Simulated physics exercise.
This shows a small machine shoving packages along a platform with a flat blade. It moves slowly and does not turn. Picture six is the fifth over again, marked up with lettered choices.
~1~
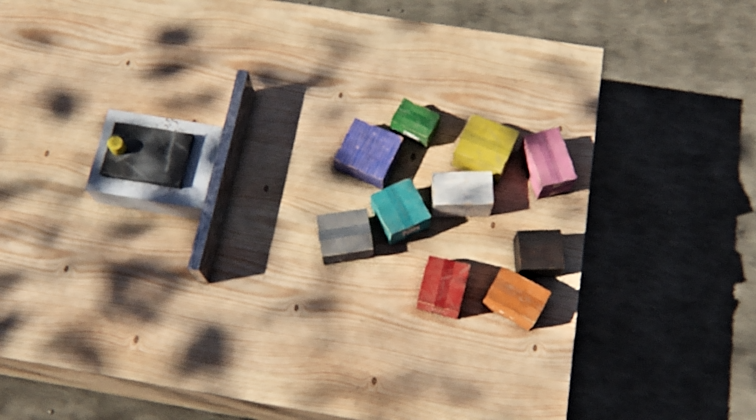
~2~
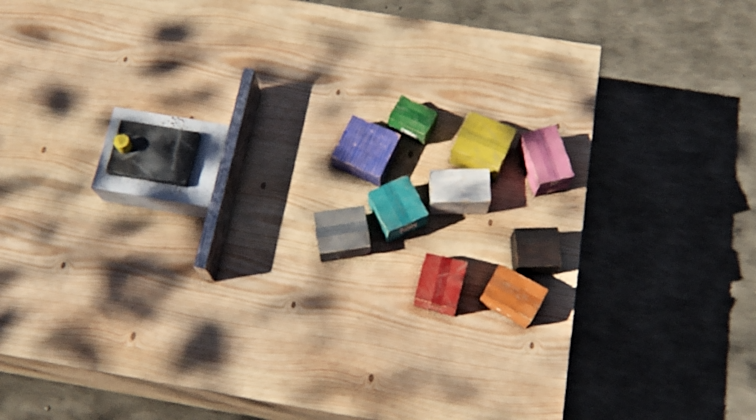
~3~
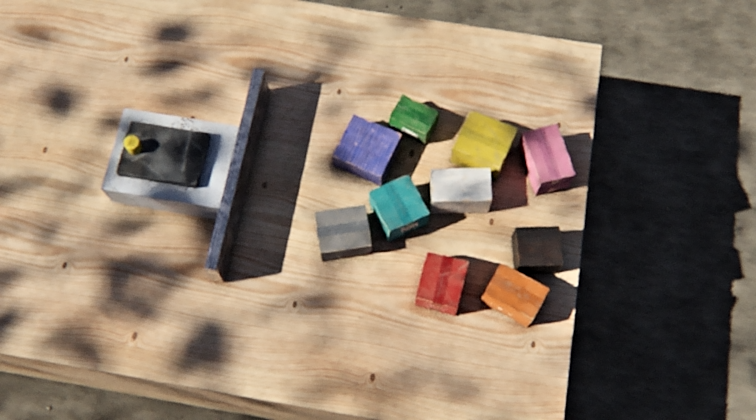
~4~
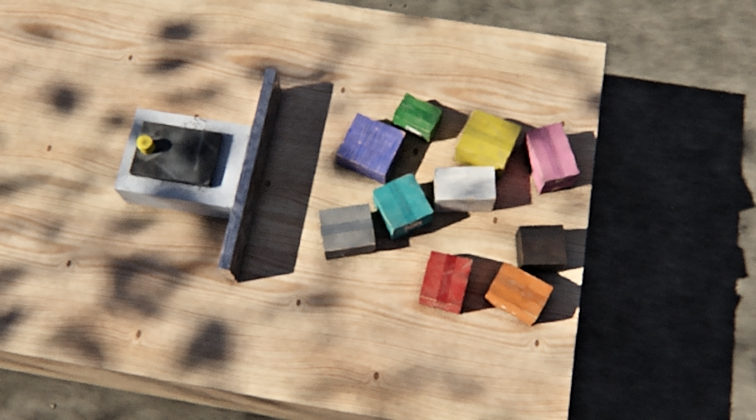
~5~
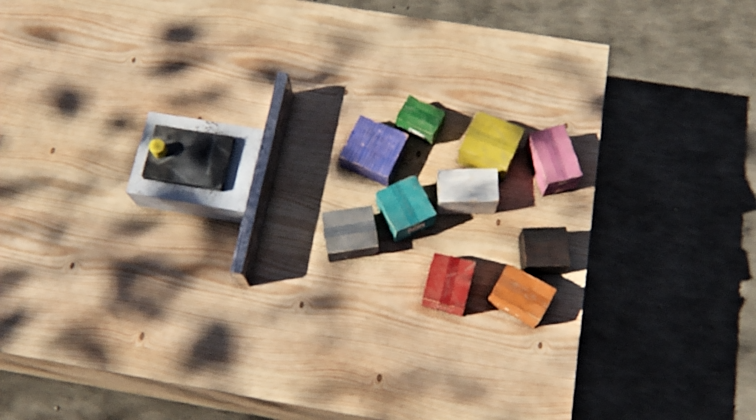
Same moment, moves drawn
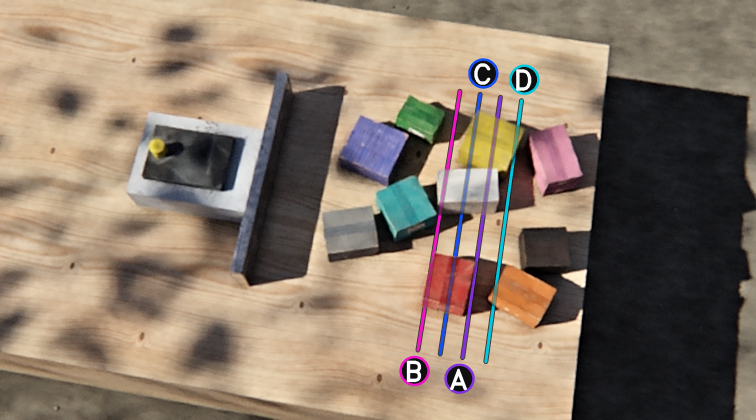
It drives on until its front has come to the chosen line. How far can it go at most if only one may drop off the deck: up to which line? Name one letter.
No second one falls up to C.
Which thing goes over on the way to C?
The pink box goes over.
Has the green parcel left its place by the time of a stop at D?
Yes.
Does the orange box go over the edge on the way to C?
By then, no.
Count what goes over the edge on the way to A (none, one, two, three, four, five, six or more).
In all, two.
On the marked copy, A at (482, 221); B at (440, 214); C at (461, 218); D at (505, 225).
Taking C. A third of the way, robot (266, 170); grey box (361, 239); blue crate (380, 150).
Two thirds of the way, robot (336, 181); white crate (496, 188); yellow box (499, 146).
When it is over, robot (392, 190); pink box over the edge; orange box (575, 311); one fallen.
As for the rest, A drops two; B is within the limit but short; D drops two.
